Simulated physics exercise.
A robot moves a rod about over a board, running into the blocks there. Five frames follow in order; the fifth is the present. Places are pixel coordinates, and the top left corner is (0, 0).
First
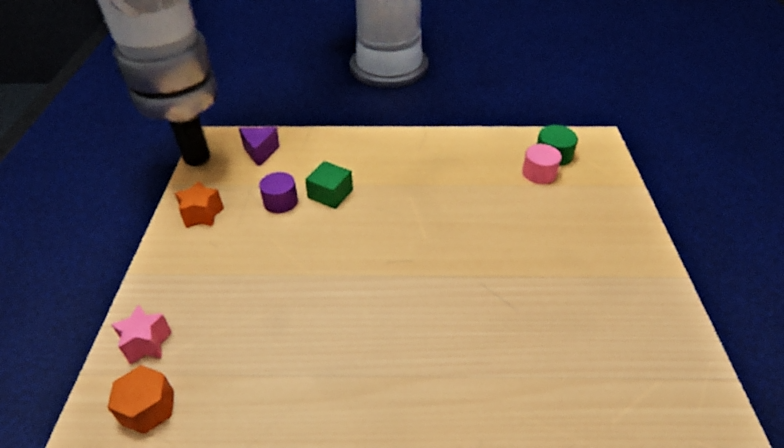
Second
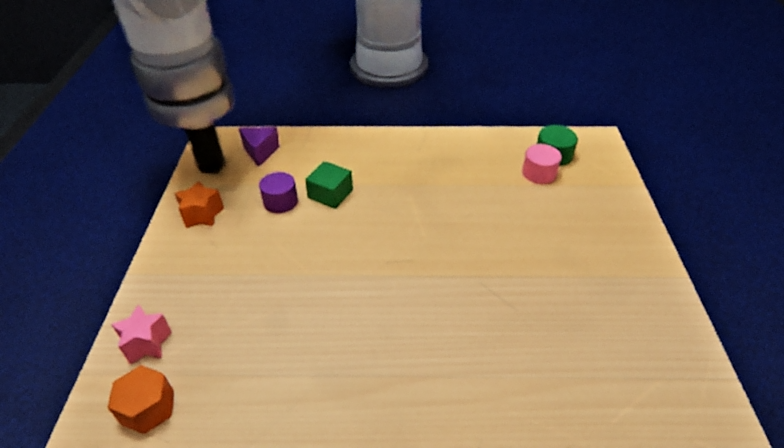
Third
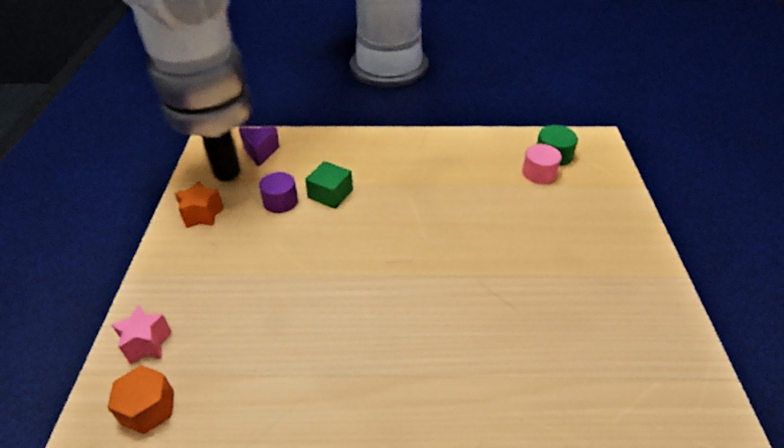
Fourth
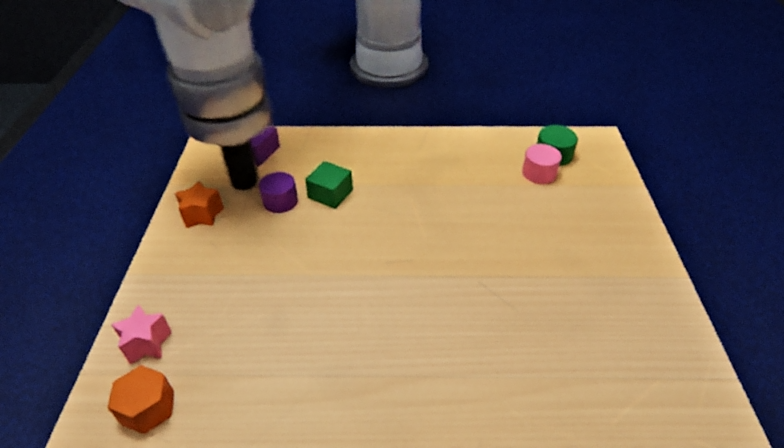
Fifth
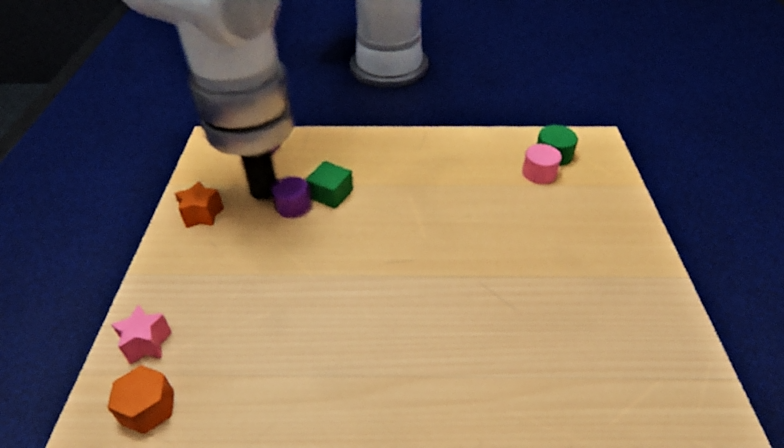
Robot arm moving a black rod rightward across a wooden board and nudging a purple cylinder toward a green block.
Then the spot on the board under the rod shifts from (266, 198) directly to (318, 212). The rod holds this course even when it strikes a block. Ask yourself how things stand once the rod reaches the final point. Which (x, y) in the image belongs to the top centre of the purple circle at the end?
Put as a pixel place, it's (339, 207).
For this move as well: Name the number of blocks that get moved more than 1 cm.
1 block.
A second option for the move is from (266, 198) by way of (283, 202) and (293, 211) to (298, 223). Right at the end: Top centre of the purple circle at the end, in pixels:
The spot you're after is about (329, 206) in the image.
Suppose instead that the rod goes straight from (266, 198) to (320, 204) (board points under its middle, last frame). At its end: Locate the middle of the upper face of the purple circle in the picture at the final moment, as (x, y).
In the picture, that point is around (331, 204).
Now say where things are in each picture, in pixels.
Lower end of the rod at (198, 159), tops of blocks, orange star-shaped block at (195, 195), purple circle at (277, 182), green square piece at (328, 174), in the first frame.
Rod at (212, 166), blocks as before, in the second frame.
Rod at (228, 174), blocks as before, in the third frame.
Rod at (245, 182), blocks as before, in the fourth frame.
Rod at (264, 192), orange star-shaped block at (195, 195), purple circle at (290, 187), green square piece at (329, 174), in the fifth frame.
The first path, step by step. Halfway along, rod at (291, 198); purple circle at (315, 197).
At the end, rod at (317, 205); orange star-shaped block not moved; purple circle at (339, 207); green square piece at (331, 173).
